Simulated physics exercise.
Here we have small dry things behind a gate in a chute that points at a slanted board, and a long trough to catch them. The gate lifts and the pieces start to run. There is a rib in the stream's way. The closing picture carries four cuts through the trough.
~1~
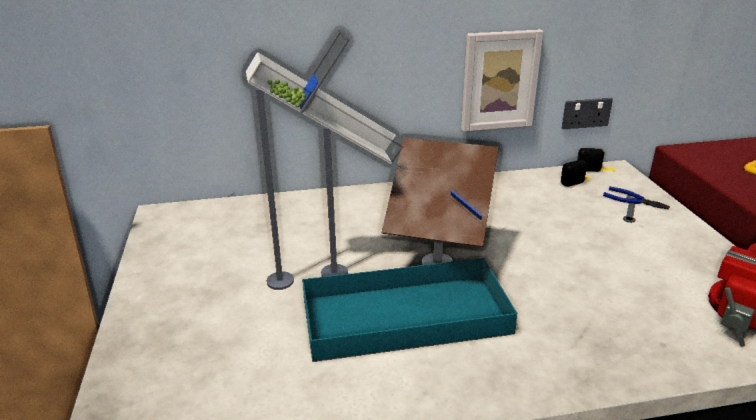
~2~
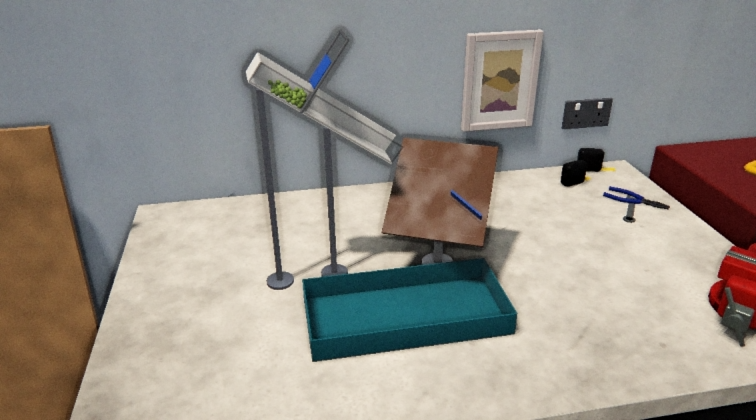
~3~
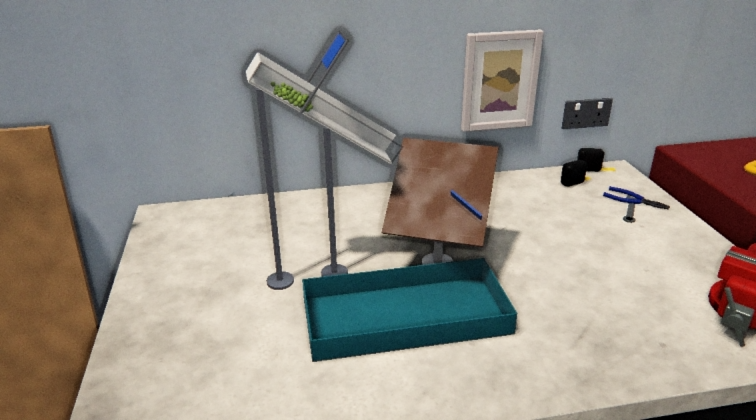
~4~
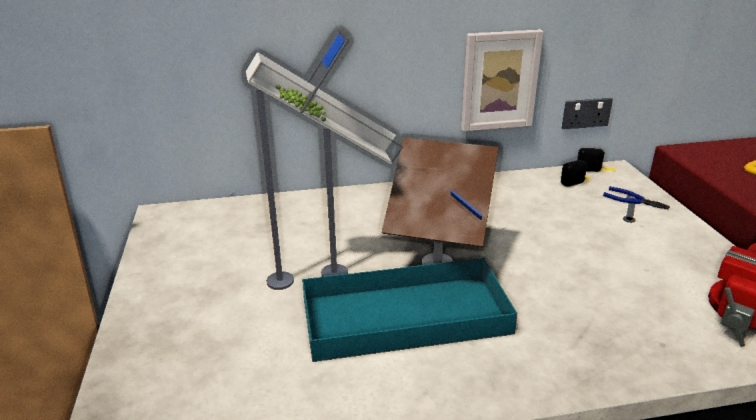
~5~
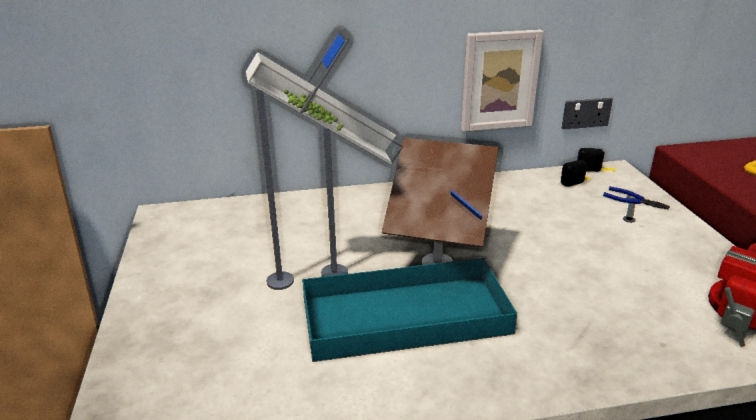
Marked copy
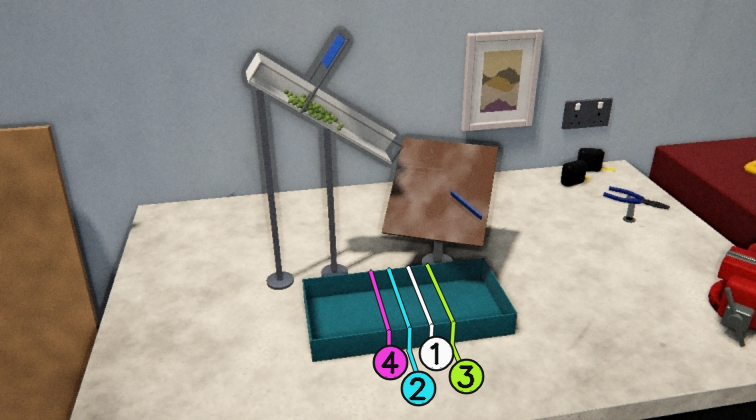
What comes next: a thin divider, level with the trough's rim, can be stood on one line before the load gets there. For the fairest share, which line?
3 works best here.
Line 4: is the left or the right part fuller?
The right side.
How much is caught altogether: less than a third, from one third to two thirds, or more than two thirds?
More than two thirds.
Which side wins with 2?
More lands on the right.
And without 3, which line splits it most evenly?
Here it is line 1.
On the marked copy, line 1 crosses the front rim at (431, 325); line 2 crosses the front rim at (409, 328); line 3 crosses the front rim at (453, 322); line 4 crosses the front rim at (388, 330).
With 1, of what is caught, roughly a quarter on the left of the divider, the larger part on the right.
With 2, of what is caught, just a few on the left of the divider, almost all on the right.
With 3, of what is caught, roughly a third on the left of the divider, roughly two thirds on the right.
With 4, of what is caught, not one piece on the left of the divider, every piece on the right.
